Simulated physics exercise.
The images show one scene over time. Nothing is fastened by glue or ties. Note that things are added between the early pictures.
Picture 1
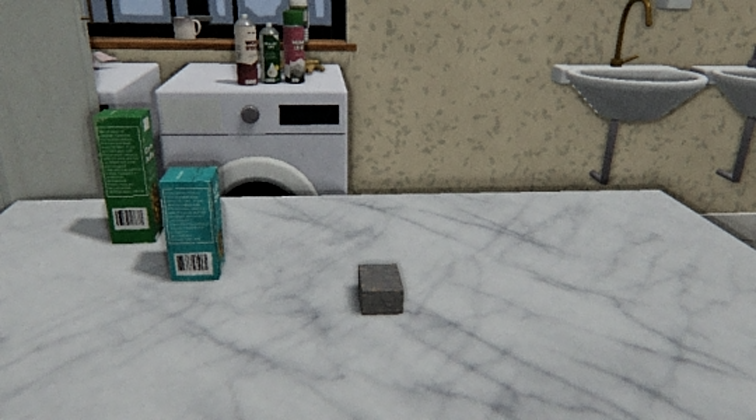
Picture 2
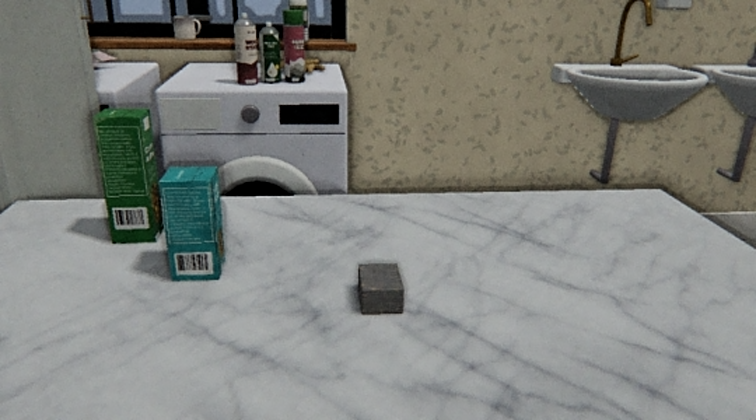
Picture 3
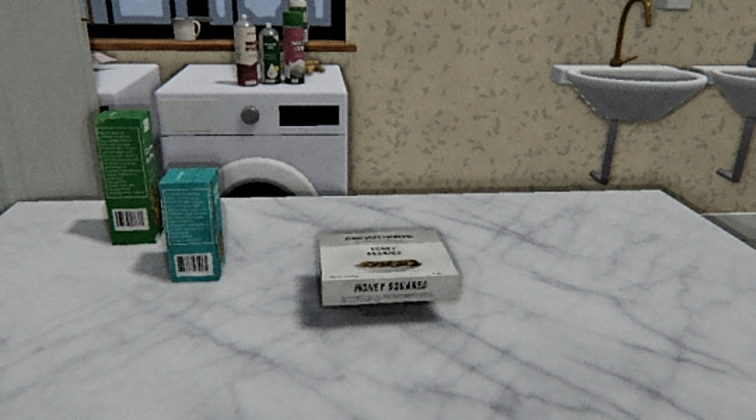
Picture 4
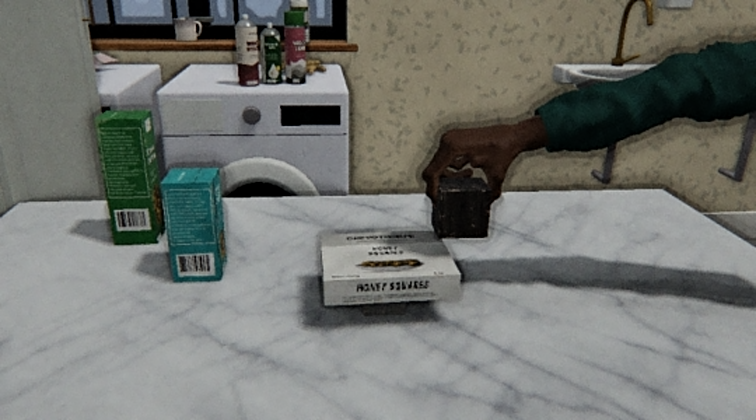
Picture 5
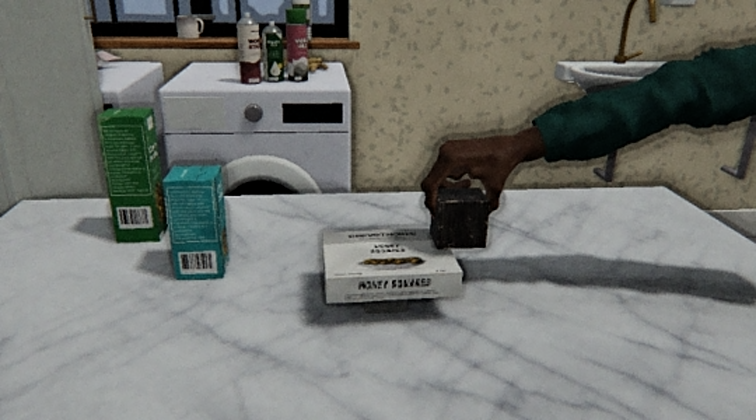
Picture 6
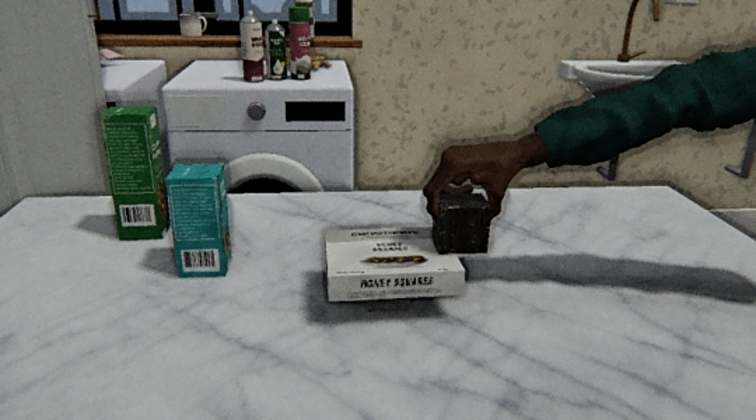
A white packet appears over a small gray block, then a hand lowers a black block beside it.
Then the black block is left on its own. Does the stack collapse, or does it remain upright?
It collapses.
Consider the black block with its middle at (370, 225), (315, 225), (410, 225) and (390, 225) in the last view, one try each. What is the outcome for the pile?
The pile does not fall on try one, goes down on try two, does not fall on try three and does not fall on try four.
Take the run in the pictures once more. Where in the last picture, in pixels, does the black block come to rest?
Look near (492, 271) in the final picture.
Then, 0.30 s after the last picture, black block now fallen.
Then, 0.50 s after the last picture, things are still on the move.
Then, 2.00 s after the last picture, nothing new.
At rest, fallen, black block; the other 4 in place. Seen from the same camera at the end, black block near (492, 270). The pile gives way.
